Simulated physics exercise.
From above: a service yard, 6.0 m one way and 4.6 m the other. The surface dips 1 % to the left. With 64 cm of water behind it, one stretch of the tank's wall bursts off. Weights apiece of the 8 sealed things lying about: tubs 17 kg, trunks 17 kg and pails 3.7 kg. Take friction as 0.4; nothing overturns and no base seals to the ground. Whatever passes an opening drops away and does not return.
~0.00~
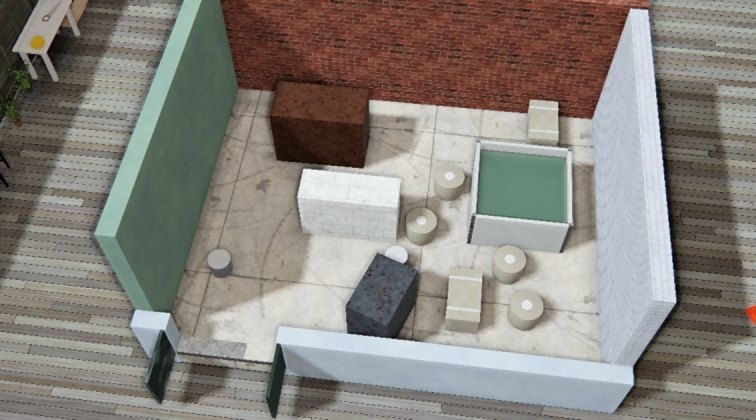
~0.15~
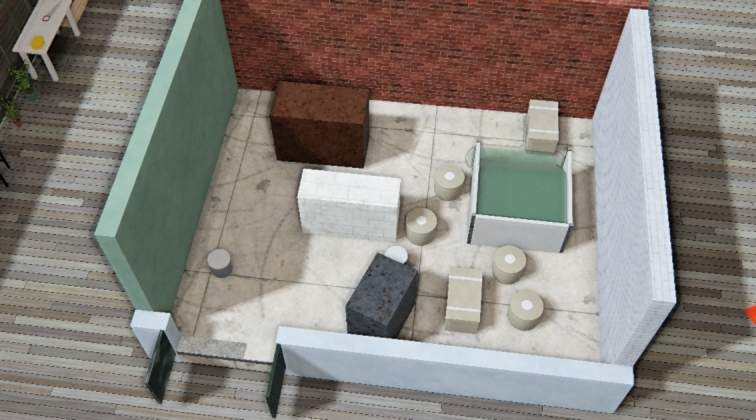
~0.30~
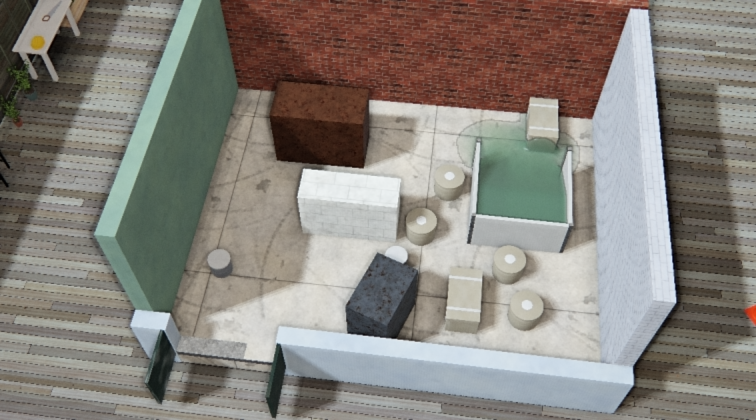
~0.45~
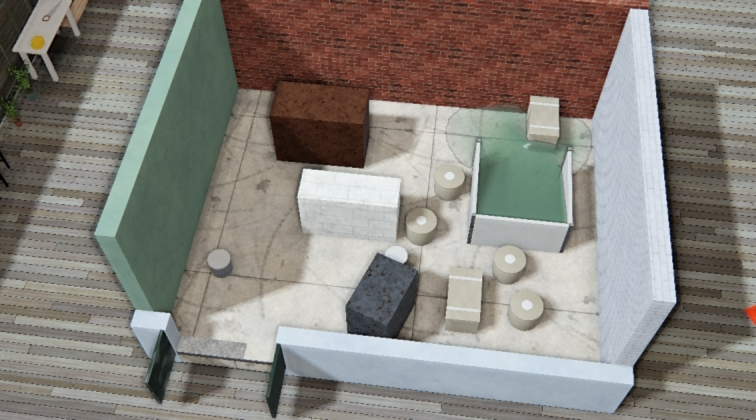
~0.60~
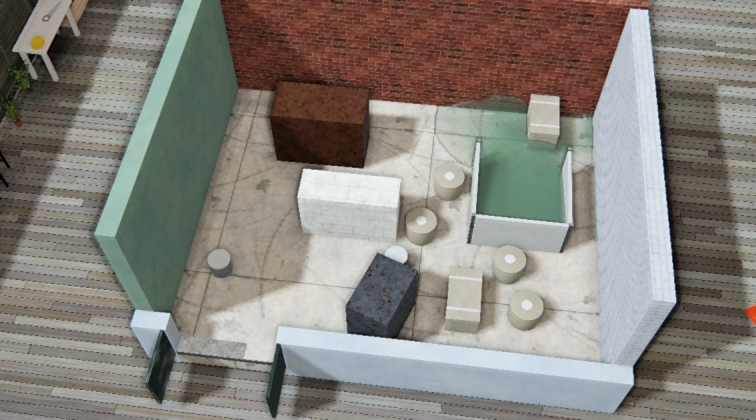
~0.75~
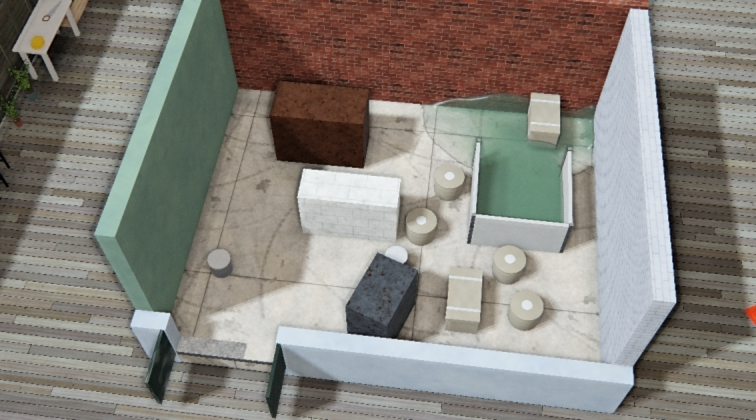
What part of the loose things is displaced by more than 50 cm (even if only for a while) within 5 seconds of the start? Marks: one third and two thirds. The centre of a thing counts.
That comes to under a third.
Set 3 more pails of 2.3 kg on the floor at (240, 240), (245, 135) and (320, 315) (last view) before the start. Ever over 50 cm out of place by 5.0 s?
In turn: More, more, short of it.
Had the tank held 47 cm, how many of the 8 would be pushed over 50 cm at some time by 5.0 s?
Then 1.
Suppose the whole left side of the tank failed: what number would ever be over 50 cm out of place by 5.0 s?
In that case 4 of them.
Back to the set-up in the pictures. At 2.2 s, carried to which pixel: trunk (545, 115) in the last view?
Near (569, 134).
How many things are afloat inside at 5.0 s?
I count 1.
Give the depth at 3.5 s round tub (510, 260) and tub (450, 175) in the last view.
About 0 and 1 cm.
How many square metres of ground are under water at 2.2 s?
About 10.0 m2.
After 1.1 s 0 of 8 are over 50 cm from their spots; 1 afloat.
After 2.2 s 1 of 8 are over 50 cm from their spots; 1 afloat.
After 3.5 s 1 of 8 are over 50 cm from their spots; 1 afloat.
After 5.0 s 2 of 8 are over 50 cm from their spots, and 2 have been at some point; 1 afloat.
